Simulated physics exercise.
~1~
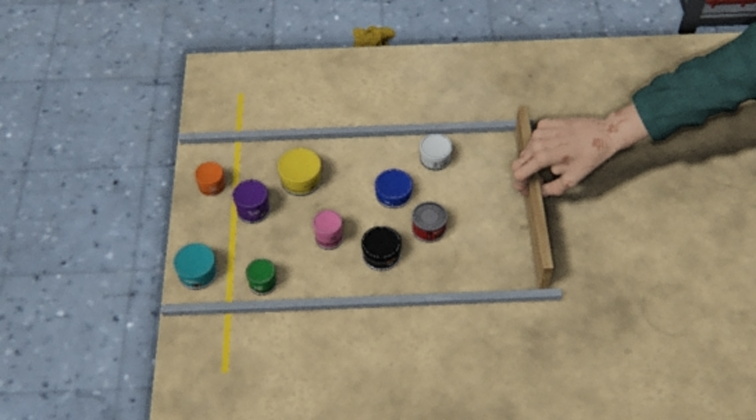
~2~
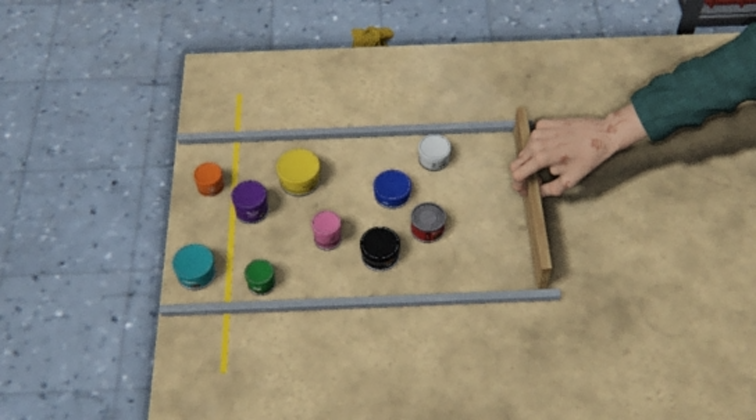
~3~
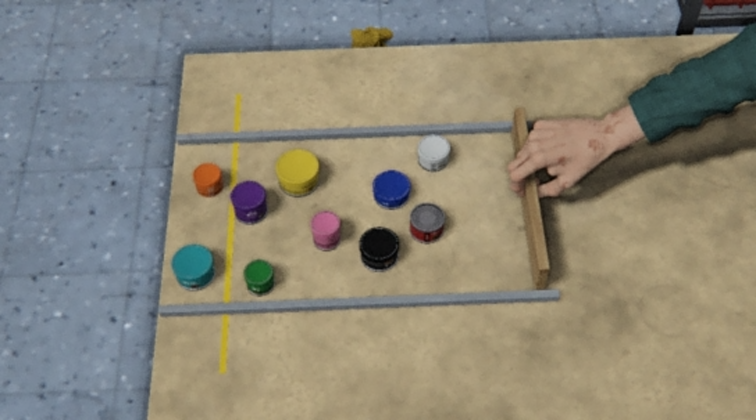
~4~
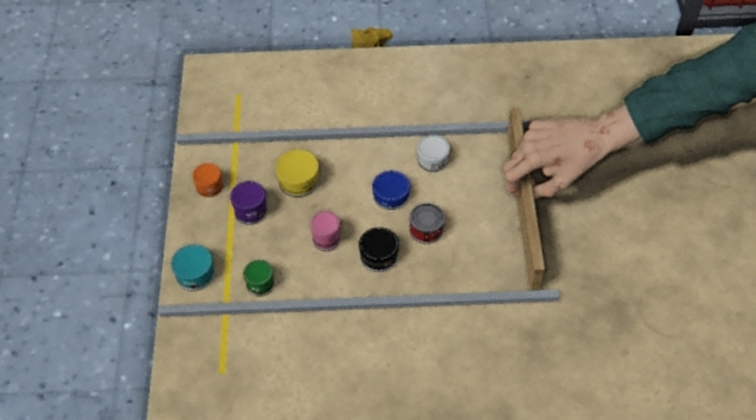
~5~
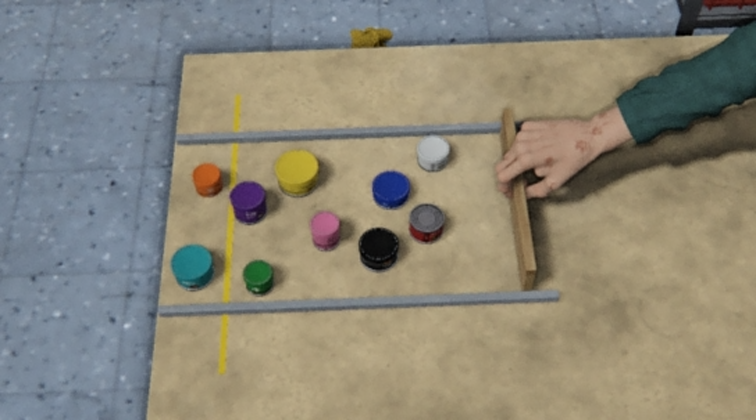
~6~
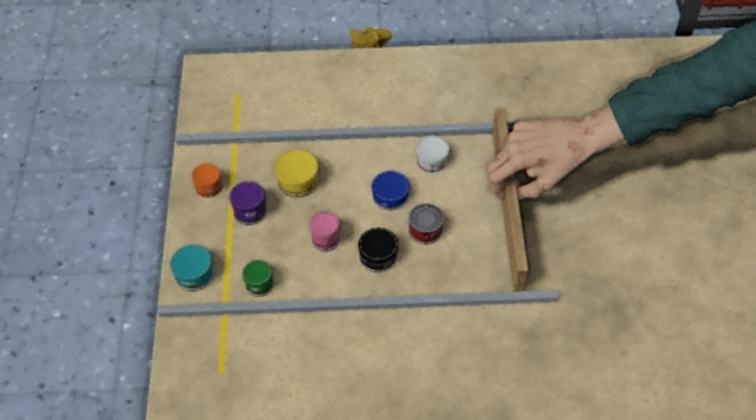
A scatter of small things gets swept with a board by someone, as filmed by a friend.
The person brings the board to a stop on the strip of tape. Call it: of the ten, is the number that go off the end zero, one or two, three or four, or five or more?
One or two go off.
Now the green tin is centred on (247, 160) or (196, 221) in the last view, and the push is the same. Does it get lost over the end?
In the two tries the green tin is not knocked off and ends up below, in that order.
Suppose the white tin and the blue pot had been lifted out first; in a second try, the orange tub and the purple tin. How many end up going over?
Result: 0 in the first case, with 0 in the second.
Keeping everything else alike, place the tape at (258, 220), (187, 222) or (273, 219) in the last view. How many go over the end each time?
0, 5, 0.
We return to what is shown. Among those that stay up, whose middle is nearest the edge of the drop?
The one in question is the turquoise tin.
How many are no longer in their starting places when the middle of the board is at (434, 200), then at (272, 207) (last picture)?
First 2, after that 9.
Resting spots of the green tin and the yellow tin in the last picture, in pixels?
Green tin: (211, 290); yellow tin: (190, 173).
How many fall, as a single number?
Altogether the count is 1.
Soon after, none off yet; turquoise tin at rest near (193, 268); orange tub at rest near (208, 181); purple tin at rest near (249, 203).
By the end, the number that fall off is one or two; fallen, orange tub.
